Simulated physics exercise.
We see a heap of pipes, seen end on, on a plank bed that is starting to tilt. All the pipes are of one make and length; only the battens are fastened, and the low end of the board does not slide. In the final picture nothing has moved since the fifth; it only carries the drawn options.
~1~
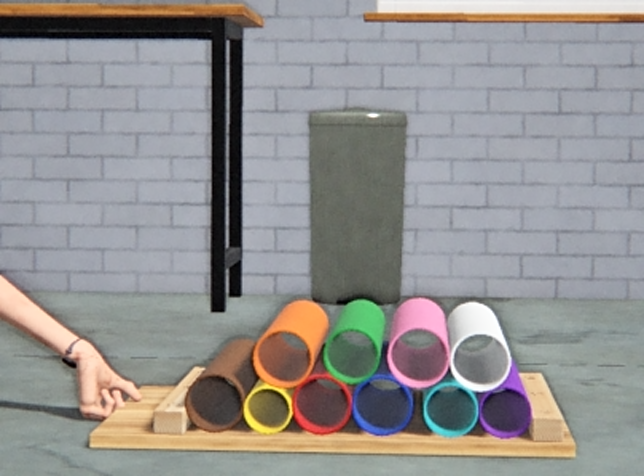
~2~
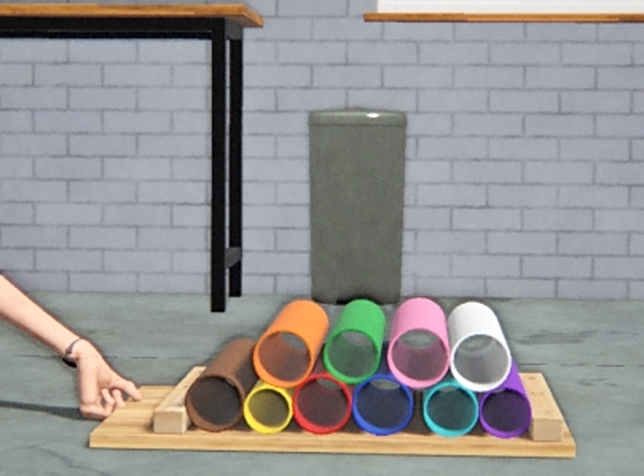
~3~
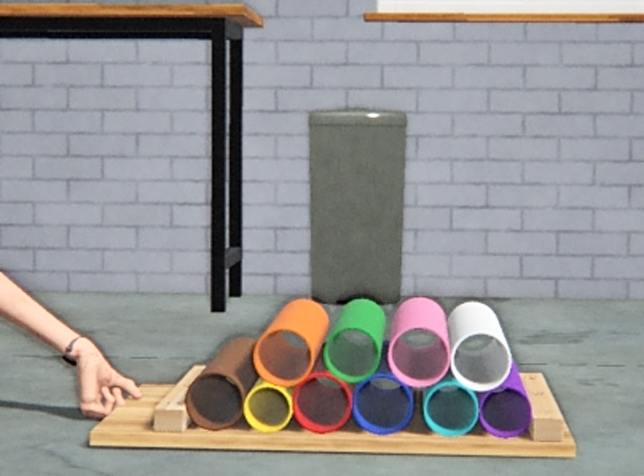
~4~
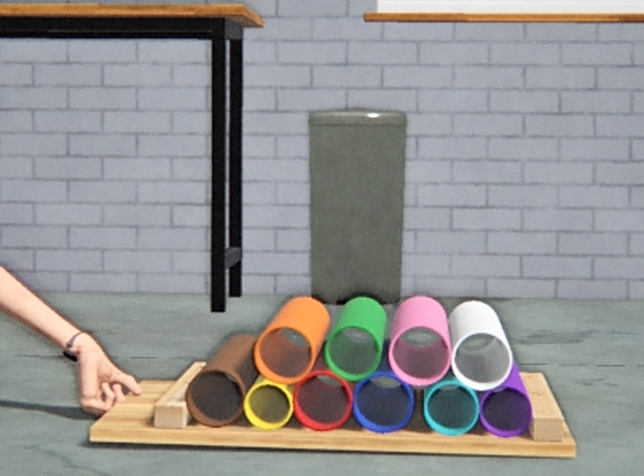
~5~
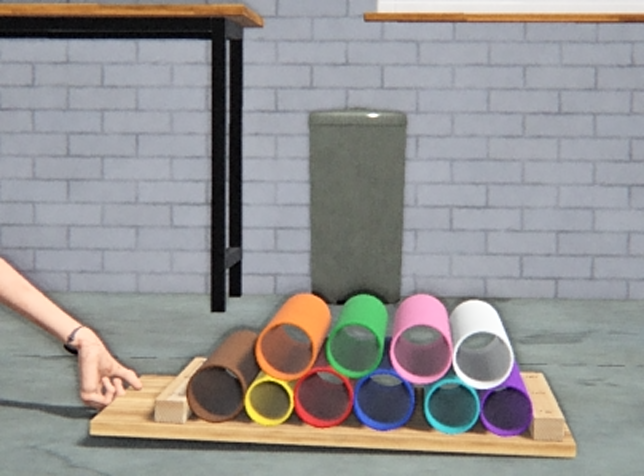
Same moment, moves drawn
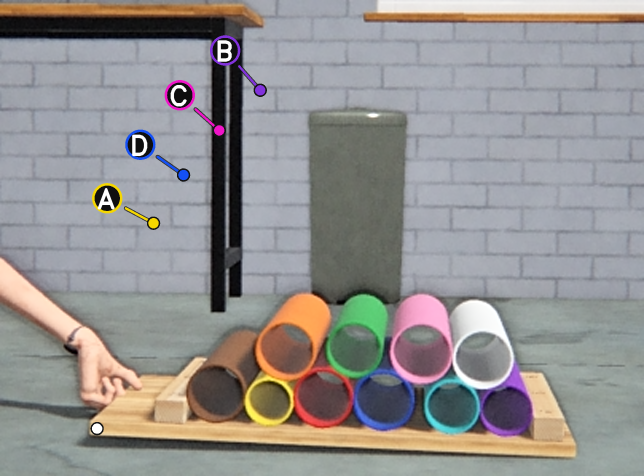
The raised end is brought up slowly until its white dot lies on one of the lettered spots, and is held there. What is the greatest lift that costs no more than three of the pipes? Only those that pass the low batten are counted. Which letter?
D is the limit.
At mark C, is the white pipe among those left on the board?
No, with C.
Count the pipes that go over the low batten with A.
With A, two.
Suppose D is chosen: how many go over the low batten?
It comes to three.
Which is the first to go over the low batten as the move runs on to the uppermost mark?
First is the white one.
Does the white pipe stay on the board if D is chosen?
No.
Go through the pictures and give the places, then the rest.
The first picture shows purple pipe (505, 412); pink pipe (419, 357); green pipe (351, 356).
The second picture shows green pipe (351, 356); orange pipe (283, 359).
The third picture shows board (338, 407); brown pipe (215, 401); yellow pipe (268, 408); purple pipe (505, 412).
The fourth picture shows board (338, 404); brown pipe (215, 398); yellow pipe (269, 406).
The fifth picture shows board (339, 402); brown pipe (216, 394); yellow pipe (269, 402).
On the marked copy, A at (154, 223); B at (260, 90); C at (219, 131); D at (183, 175); the white dot at (97, 428).
Following D. Soon after the start, board at 19°.
Later, board at 34°.
In the end, board at 34°, three over the low batten (pink, green, white).
As for the rest, A two over the low batten (pink, white); B four over the low batten (pink, green, orange, white); C four over the low batten (pink, green, orange, white).
